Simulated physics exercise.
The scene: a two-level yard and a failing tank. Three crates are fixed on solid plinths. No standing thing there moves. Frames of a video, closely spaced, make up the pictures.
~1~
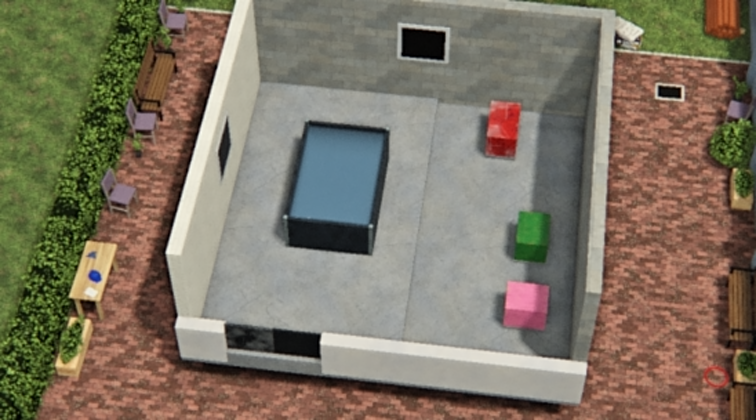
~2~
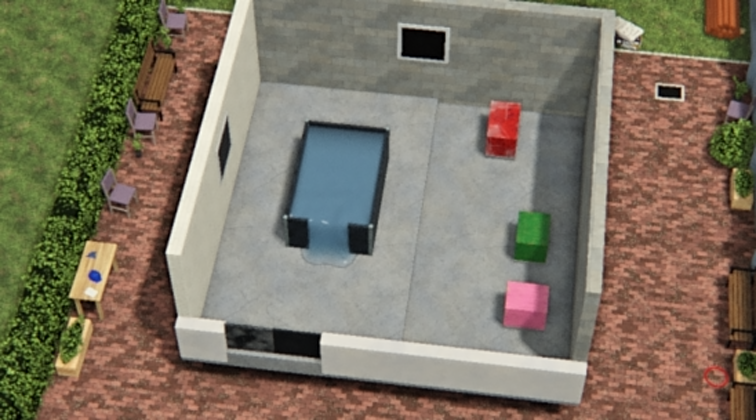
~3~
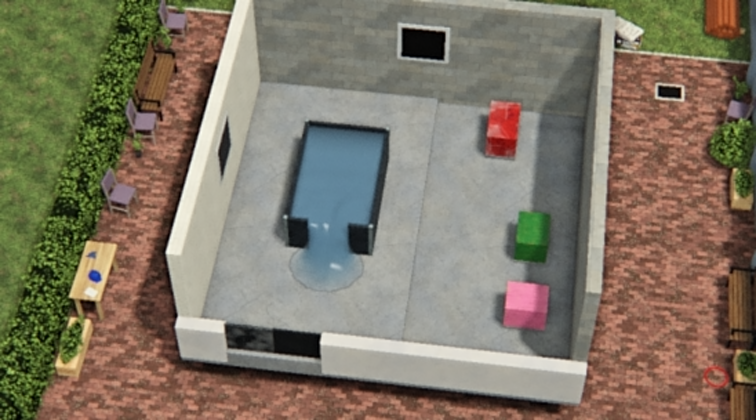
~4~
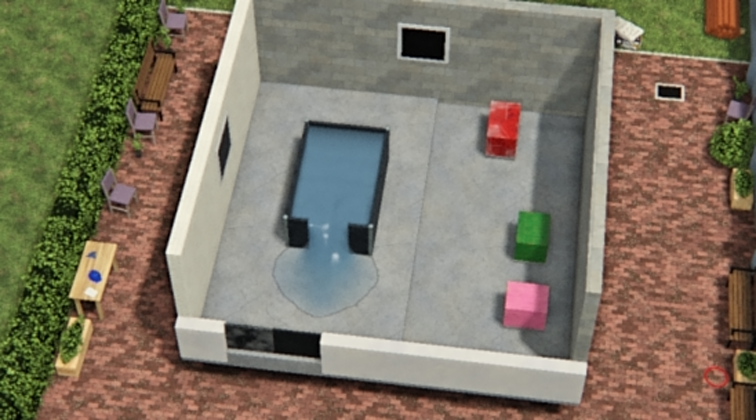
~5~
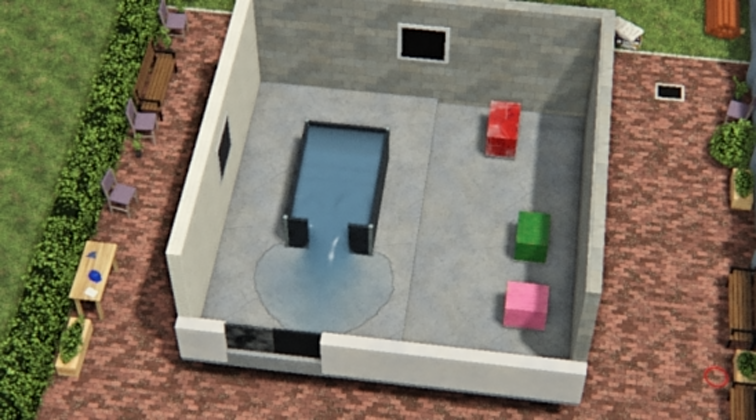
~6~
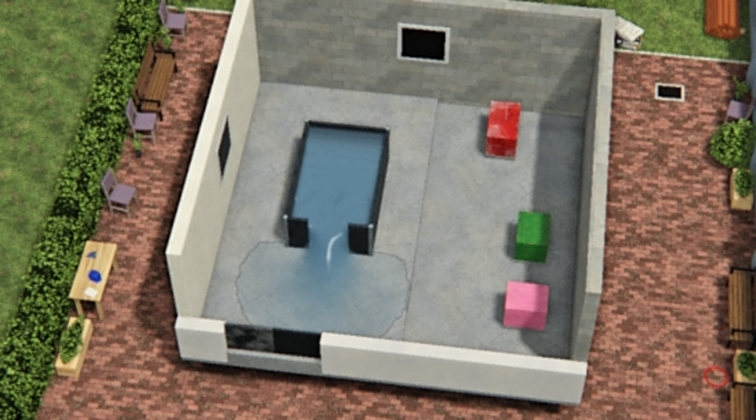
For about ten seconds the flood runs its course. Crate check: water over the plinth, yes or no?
Green crate yes, pink crate yes, red crate yes.
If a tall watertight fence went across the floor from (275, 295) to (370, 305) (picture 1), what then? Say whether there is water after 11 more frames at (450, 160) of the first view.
At that place: No water.
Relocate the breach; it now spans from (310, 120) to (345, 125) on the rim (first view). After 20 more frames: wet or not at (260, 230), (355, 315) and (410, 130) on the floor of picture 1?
First: Reached by the flood. Second: Spared by the leak. Third: Reached by the flood.
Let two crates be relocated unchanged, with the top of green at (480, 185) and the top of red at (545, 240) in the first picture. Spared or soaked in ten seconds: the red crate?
The red one is reached.
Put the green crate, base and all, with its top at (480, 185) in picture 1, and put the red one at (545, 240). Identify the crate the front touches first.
The pink one.
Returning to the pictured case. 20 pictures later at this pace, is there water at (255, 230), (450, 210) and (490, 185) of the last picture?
First inundated, second spared, third spared.
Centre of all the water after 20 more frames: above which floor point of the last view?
About (345, 260) in the last view.
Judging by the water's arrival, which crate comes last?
My answer is the red one.
A moment on, water covers 20 % of the floor; the green crate not reached, the pink crate not reached, the red crate not reached.
Next, water covers 25 % of the floor; the green crate not reached, the pink crate water round its plinth, the red crate not reached.
Then, water covers 45 % of the floor; the green crate water round its plinth, the pink crate water round its plinth, the red crate not reached.
Later, water covers 75 % of the floor; the green crate water round its plinth, the pink crate water round its plinth, the red crate water round its plinth.
In the end, water covers 95 % of the floor; the green crate was topped, the pink crate was topped, the red crate was topped.
